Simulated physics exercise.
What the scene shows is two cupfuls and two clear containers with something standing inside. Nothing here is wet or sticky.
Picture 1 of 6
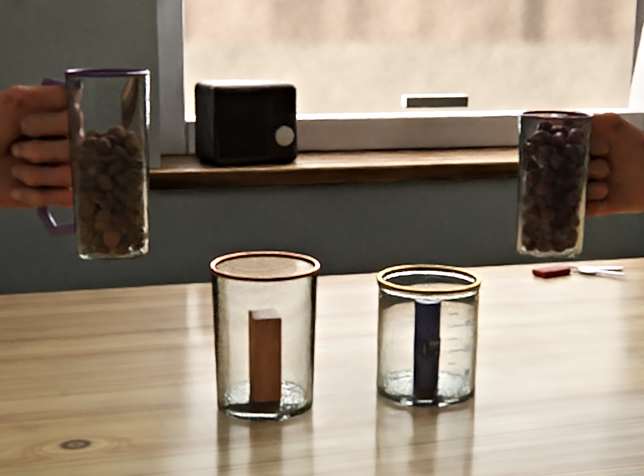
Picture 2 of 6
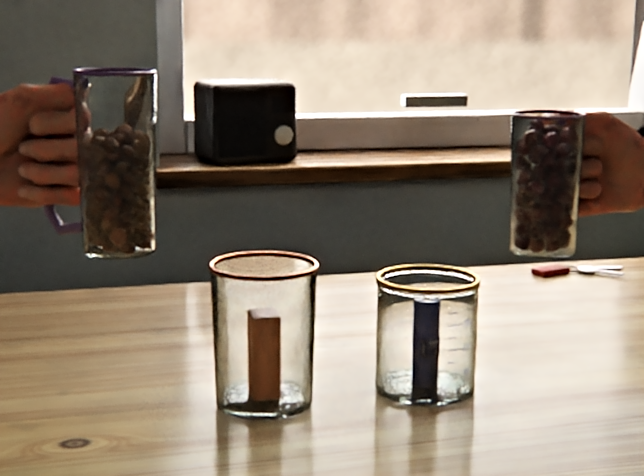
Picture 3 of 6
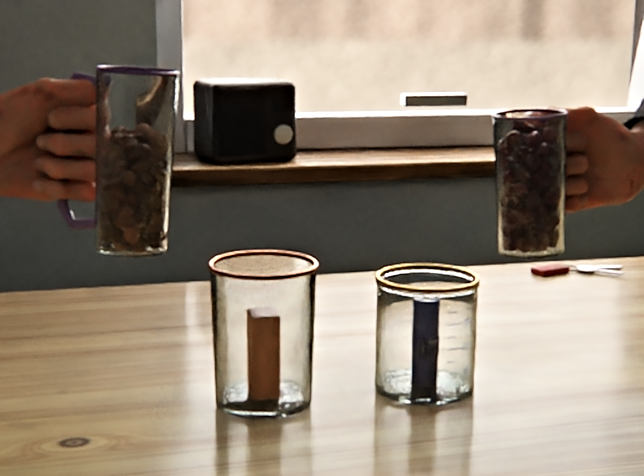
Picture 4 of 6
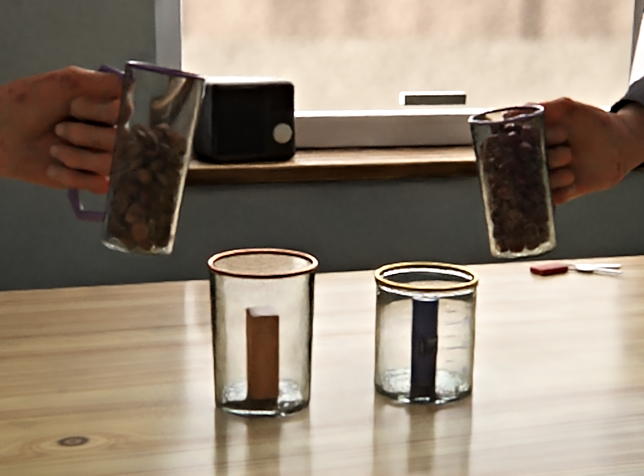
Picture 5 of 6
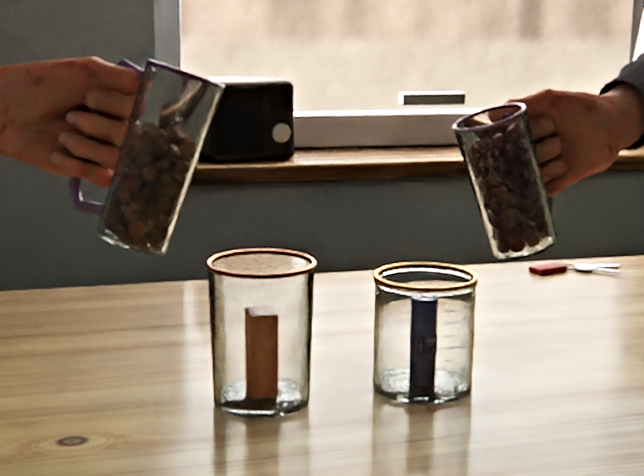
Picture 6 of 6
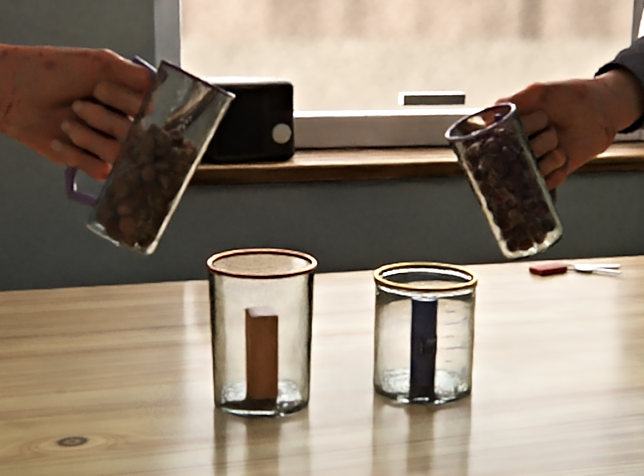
Two hands moving cups of small dark pieces inward and tilting them above two clear glasses holding upright objects on a table.
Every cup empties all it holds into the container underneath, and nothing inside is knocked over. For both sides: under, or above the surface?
Left: I think it will rise above the heap, right: I think it will rise above the heap.
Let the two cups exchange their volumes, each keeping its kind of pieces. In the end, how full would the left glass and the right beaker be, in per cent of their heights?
Levels: Left 55 %, right 50 %.
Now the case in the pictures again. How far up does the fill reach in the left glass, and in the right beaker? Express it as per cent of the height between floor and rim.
I'd say the left reaches about 50 in a hundred of its height, and the right about 55 in a hundred.
Then, 0.31 s after the last picture, left glass empty, all of its cupful still in the cup; right beaker empty, all of its cupful still in the cup.
Then, 0.70 s after the last picture, left glass empty, all of its cupful still in the cup; right beaker nearly empty, nearly all of its cupful still in the cup.
Then, 1.12 s after the last picture, left glass nearly empty, nearly all of its cupful still in the cup; right beaker nearly empty, about two thirds of its cupful still in the cup, one piece on the counter.
At rest, left glass half full (surface near (262, 329)), nothing beside it; right beaker half full (surface near (424, 325)), one piece on the counter; the left thing is still showing; the right thing is still showing.
